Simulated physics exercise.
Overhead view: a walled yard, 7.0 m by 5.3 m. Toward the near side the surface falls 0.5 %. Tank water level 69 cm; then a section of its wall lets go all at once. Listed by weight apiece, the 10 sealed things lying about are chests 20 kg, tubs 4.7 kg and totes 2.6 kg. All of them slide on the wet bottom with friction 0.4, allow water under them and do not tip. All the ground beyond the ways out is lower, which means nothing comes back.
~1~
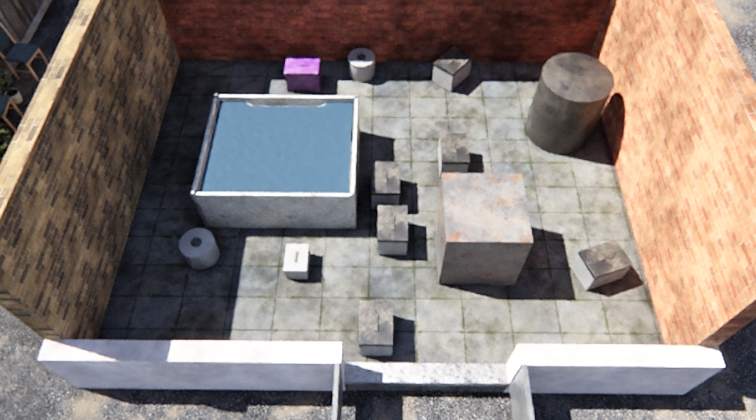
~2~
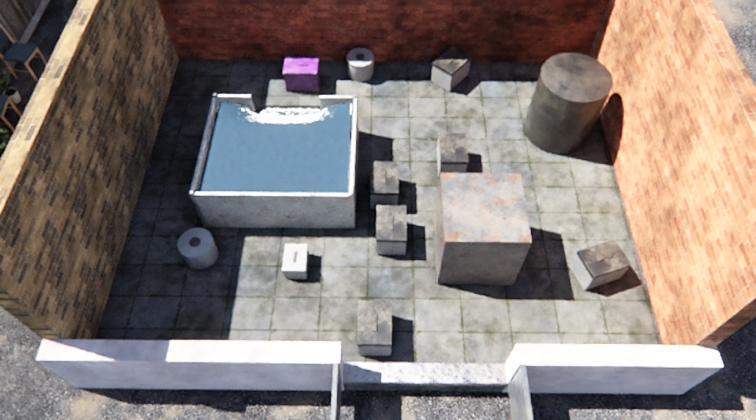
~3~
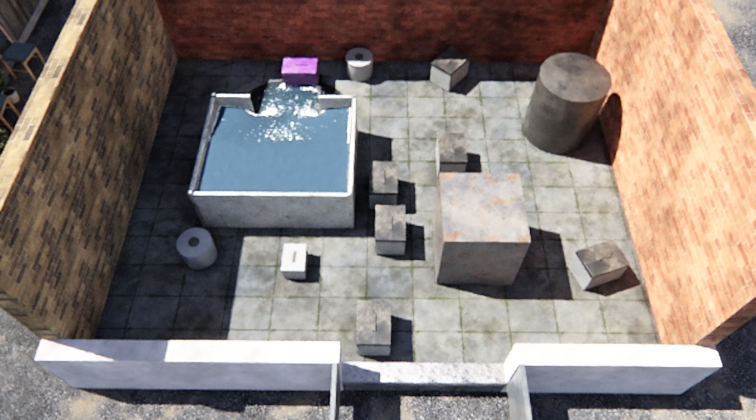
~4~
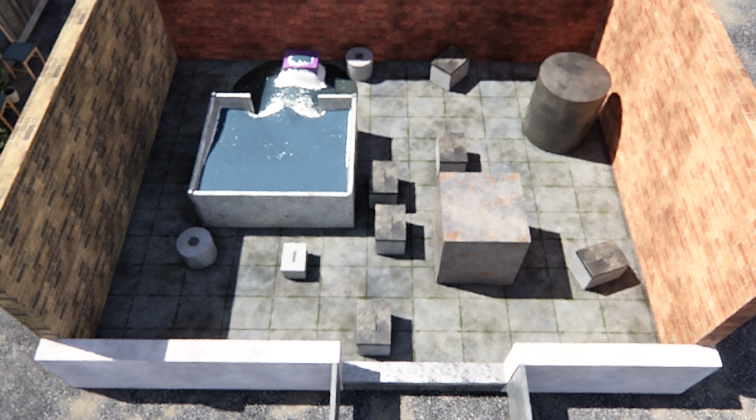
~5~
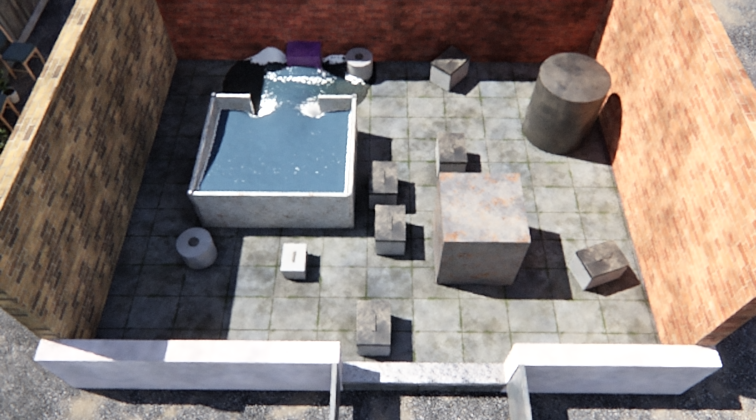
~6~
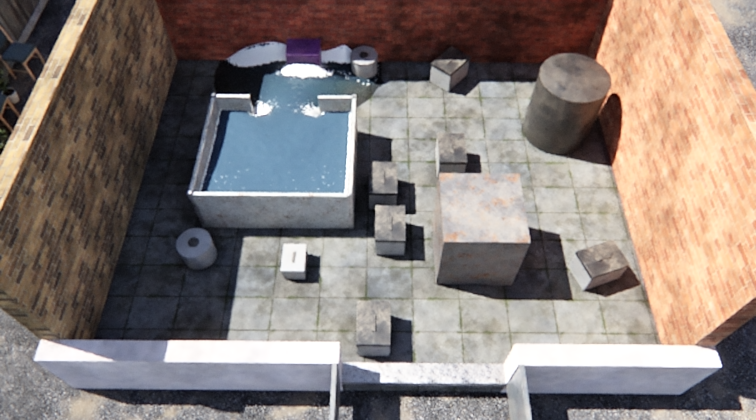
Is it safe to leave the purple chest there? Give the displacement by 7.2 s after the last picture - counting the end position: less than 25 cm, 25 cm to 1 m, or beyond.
By then the purple chest is well away.
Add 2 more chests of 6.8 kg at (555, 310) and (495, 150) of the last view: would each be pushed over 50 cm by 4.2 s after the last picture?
One by one: Within it, then beyond it.
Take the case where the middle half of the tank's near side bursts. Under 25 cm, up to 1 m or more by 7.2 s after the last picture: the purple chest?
Under that change, the purple chest budges a short distance.
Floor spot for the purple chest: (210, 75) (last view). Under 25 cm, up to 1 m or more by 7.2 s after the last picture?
What happens is that it covers a big distance.
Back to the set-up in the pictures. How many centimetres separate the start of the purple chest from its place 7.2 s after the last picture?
Distance: Near 450 cm.
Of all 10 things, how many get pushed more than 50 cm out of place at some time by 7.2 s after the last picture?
By my count, 5.
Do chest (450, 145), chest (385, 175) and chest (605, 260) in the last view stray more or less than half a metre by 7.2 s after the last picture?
Within the limit, then within the limit, then within the limit.
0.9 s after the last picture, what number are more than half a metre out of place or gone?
By that point, 1.
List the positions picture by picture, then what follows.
The purple chest at (302, 65) rests on the ground; water covers 3.3 m2; 0 of 10 have shifted, in the first picture.
The purple chest at (301, 65), on the bottom; water covers 3.9 m2; 0 of 10 have shifted, in the second picture.
The purple chest at (300, 64) rests on the ground; 4.8 m2 under water; 0 of 10 have shifted, in the third picture.
The purple chest at (301, 59) rests on the ground, 13 cm from its start; water covers 5.8 m2; 1 of 10 have shifted, in the fourth picture.
The purple chest at (304, 49) rests on the ground, 35 cm from its start; 6.4 m2 under water; 1 of 10 have shifted, in the fifth picture.
The purple chest at (303, 47) rests on the ground, 35 cm from its start; 6.7 m2 under water; 2 of 10 have shifted, in the sixth picture.
Then, 0.9 s after the last picture the purple chest is near (321, 36), 0.5 m from its start, afloat; 0 of 10 are out; 1 afloat.
Then, 2.8 s after the last picture the purple chest is near (500, 68), 3.2 m from its start, afloat; 0 of 10 are out; 1 afloat.
Then, 4.8 s after the last picture the purple chest is near (580, 61), 4.5 m from its start, afloat; 0 of 10 are out; 2 afloat.
Then, 7.2 s after the last picture the purple chest is near (578, 84), 4.4 m from its start, afloat; 0 of 10 are out; 3 afloat.
